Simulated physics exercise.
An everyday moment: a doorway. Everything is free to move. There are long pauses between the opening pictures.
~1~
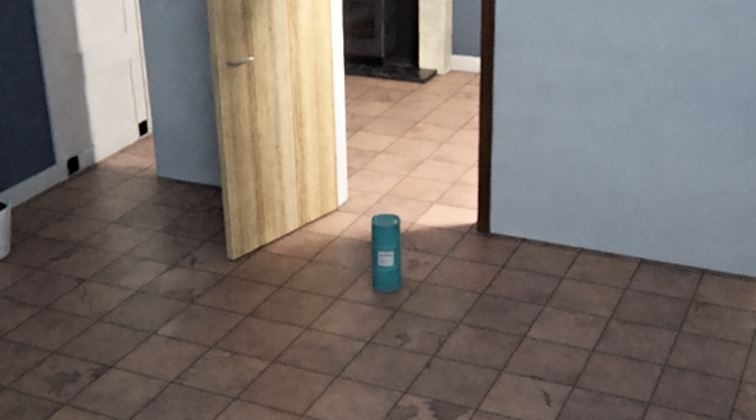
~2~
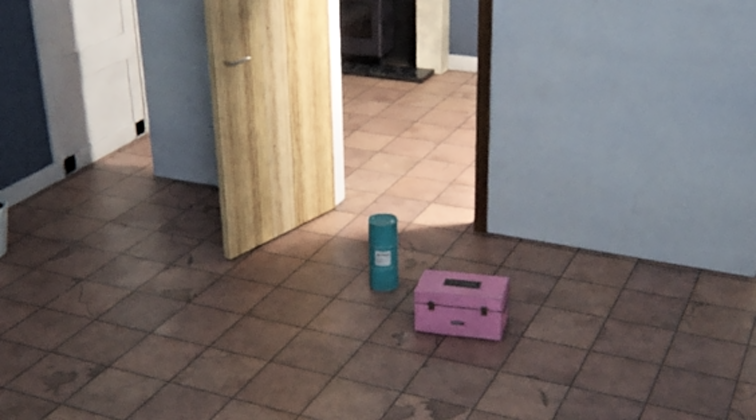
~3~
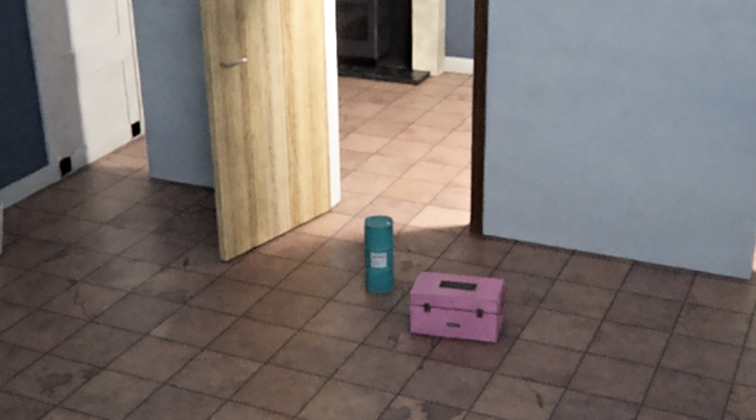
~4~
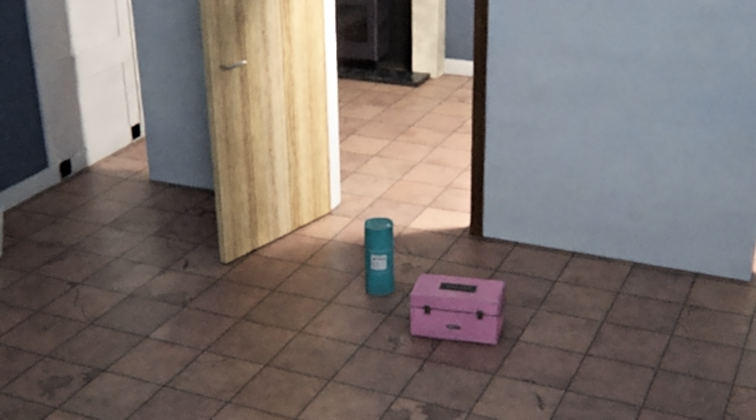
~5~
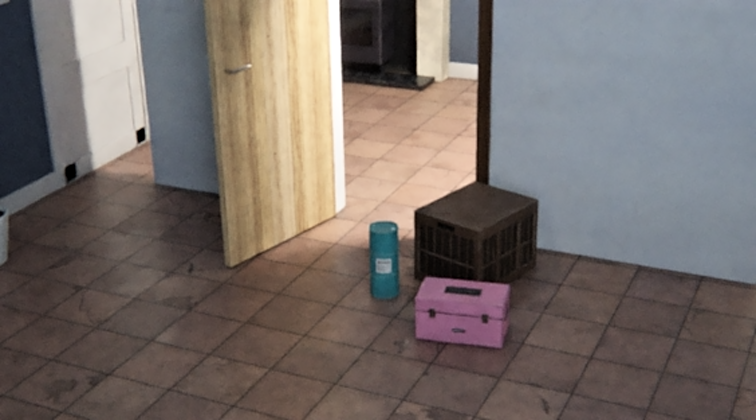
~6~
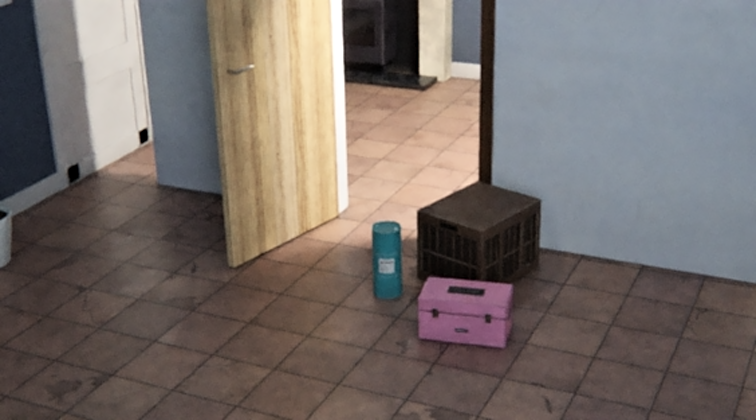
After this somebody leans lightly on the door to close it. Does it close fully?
The door shuts.
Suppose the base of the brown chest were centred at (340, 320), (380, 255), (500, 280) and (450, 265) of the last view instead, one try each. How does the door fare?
First try: It reaches the frame; second try: It stops short; third try: It shuts; fourth try: It jams.
Then, 1.10 s on from there, open by 70°.
Then, 1.90 s on from there, open by 31°.
In the end, open by 0°; all 3 unmoved. At the end, from the last picture's camera, brown chest near (479, 239).
